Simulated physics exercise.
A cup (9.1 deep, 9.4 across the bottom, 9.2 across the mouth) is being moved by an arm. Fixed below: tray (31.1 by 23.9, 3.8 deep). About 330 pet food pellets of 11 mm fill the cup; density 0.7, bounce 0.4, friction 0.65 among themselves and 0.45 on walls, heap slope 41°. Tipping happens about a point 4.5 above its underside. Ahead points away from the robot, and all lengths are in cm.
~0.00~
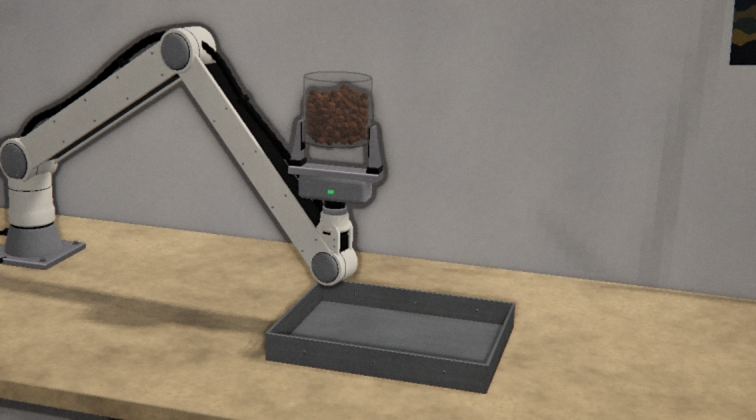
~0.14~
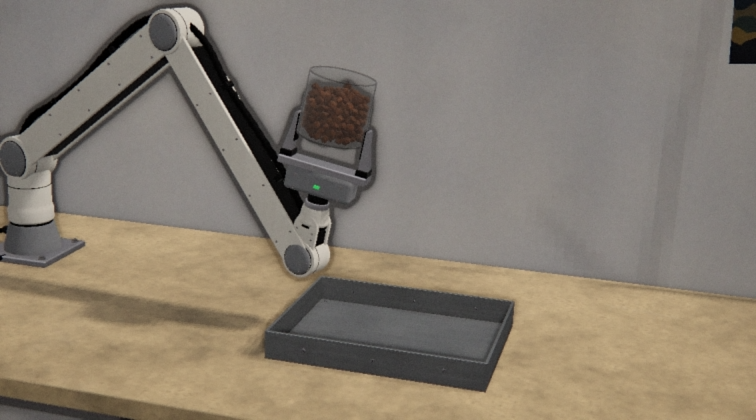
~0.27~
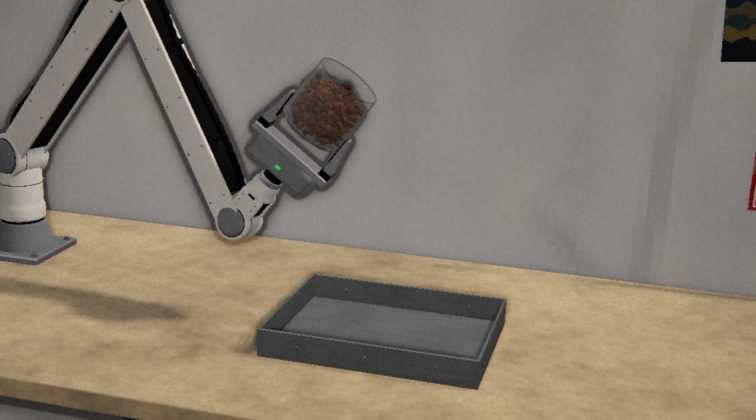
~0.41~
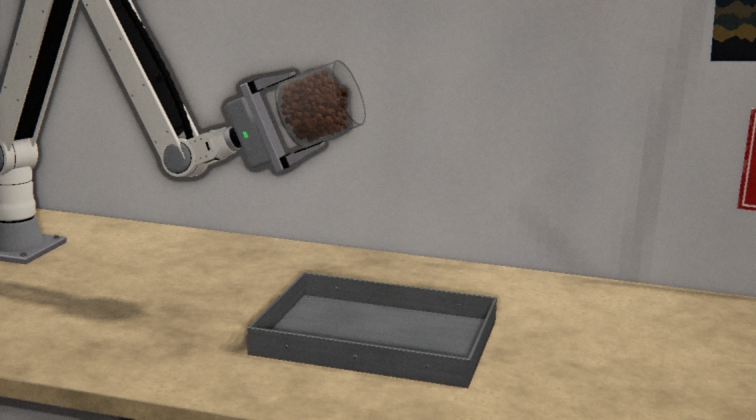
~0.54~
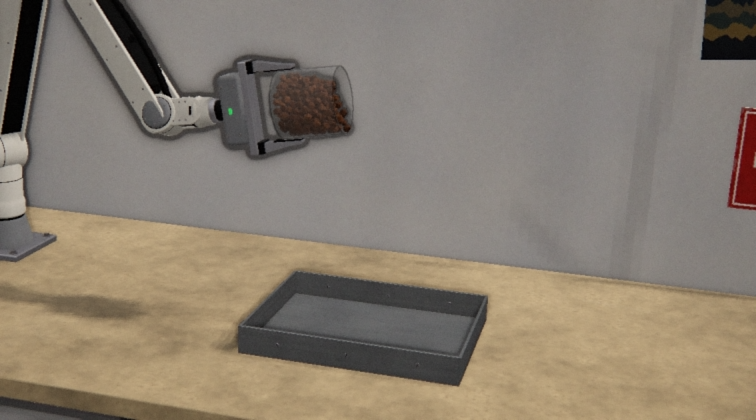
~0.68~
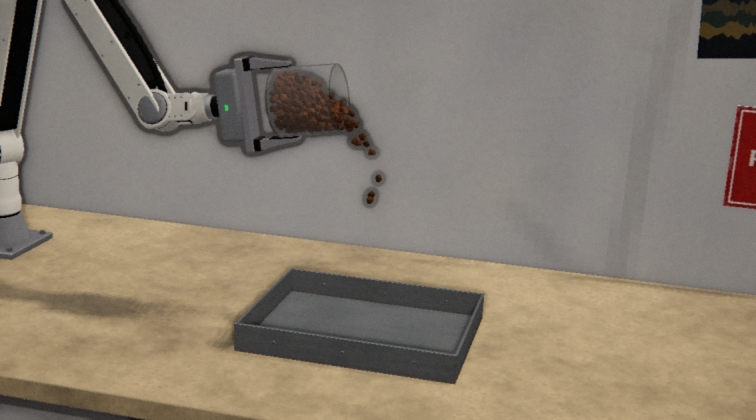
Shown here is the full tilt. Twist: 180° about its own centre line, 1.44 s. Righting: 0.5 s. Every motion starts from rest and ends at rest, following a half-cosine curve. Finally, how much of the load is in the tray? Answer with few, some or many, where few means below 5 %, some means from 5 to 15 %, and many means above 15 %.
Many - above 15 %.
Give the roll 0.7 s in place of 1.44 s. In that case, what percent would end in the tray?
Expected share: Some 15 %.
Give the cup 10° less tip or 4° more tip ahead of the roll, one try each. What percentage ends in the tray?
Roughly 5 and 30 per cent.
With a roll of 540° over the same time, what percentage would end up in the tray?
Then about 35 per cent.
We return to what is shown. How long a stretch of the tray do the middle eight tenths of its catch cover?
14 cm, roughly.
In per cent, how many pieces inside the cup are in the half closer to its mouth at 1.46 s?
About 40 %.
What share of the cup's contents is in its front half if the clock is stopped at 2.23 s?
Roughly 35 in every hundred.
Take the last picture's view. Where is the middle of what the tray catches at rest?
Near (405, 328).
By 1.46 s, tipped 81°, highest piece 38 above the table; 296 in the cup, 20 in the tray, 12 in flight or on a rim.
By 2.23 s, tipped 71°, highest piece 37 above the table; 251 in the cup, 68 in the tray, 9 in flight or on a rim.
By 2.82 s, upright, highest piece 39 above the table; 249 in the cup, 79 in the tray.
By 3.52 s, upright, highest piece 39 above the table; 249 in the cup, 79 in the tray.
Final count, 249 in the cup, 79 in the tray. That is 24 % in the tray.
